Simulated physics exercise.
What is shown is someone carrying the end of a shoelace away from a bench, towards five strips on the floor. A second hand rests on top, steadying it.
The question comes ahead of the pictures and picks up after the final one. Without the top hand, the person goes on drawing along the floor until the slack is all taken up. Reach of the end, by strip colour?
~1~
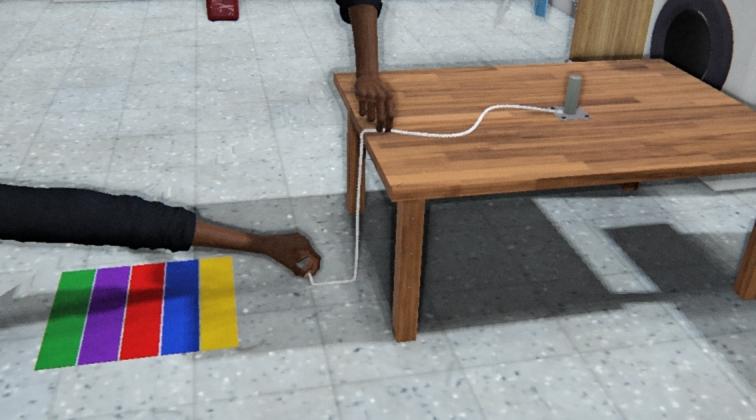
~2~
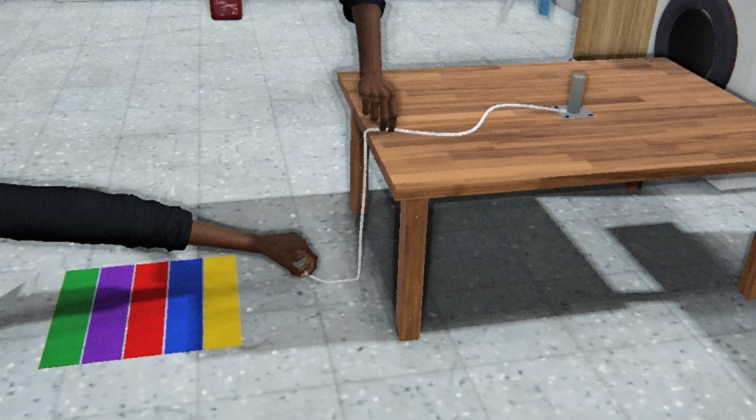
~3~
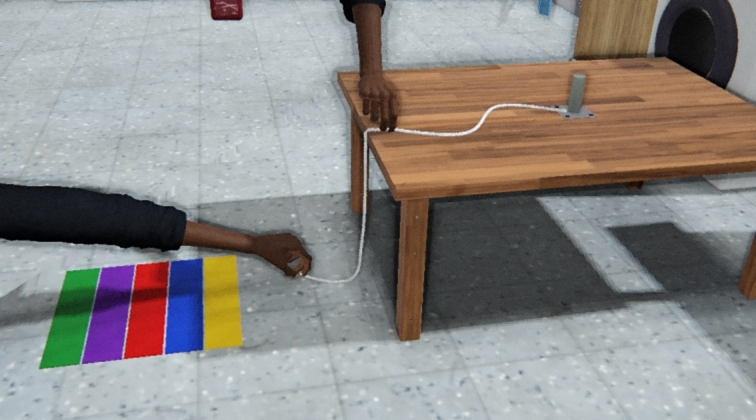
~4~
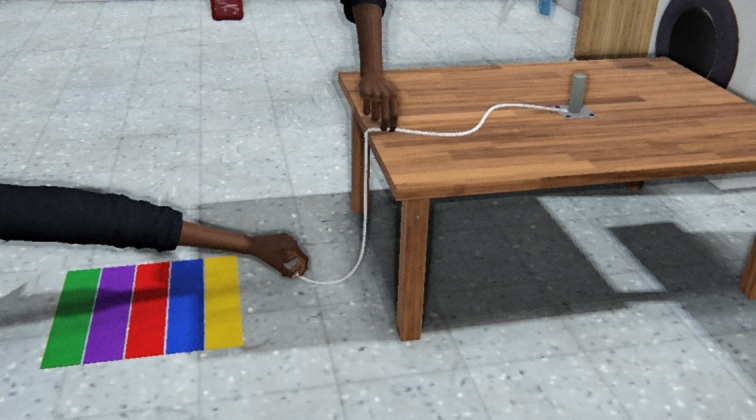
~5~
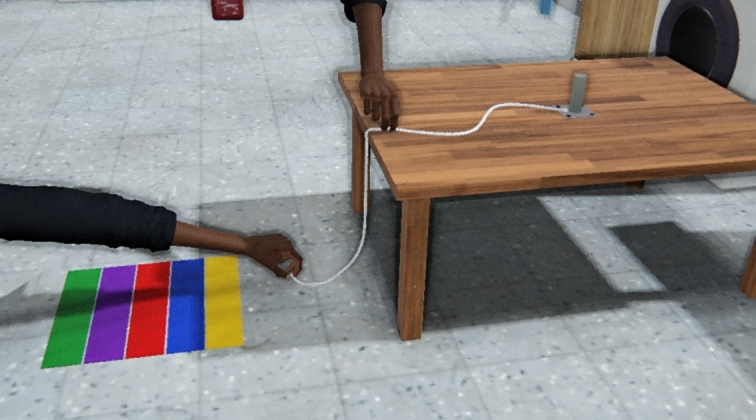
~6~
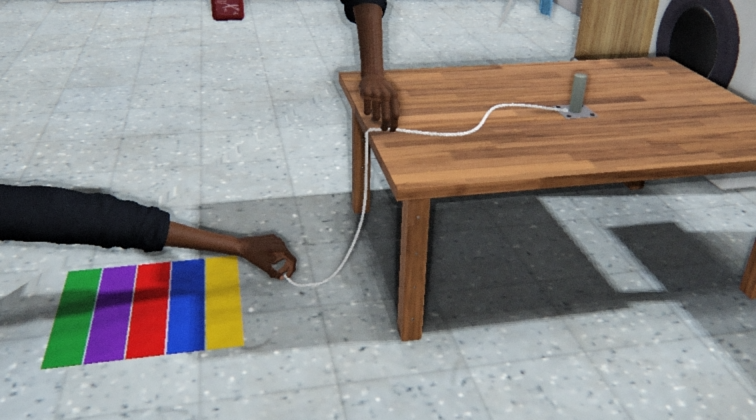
Red.
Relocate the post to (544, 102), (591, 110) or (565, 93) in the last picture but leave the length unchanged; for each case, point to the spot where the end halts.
Places per try: (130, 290); (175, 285); (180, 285).
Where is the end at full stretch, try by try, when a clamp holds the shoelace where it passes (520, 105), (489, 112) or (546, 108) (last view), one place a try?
First (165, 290), next (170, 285), last (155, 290).
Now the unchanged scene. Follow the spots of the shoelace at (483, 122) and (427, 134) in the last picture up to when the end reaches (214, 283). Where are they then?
They go to (457, 123) and to (385, 129).
Soon after, end near (214, 283); over yellow.
After that, end near (174, 287); over blue.
At the stop, end near (151, 289); over red. It gets as far as the red strip.
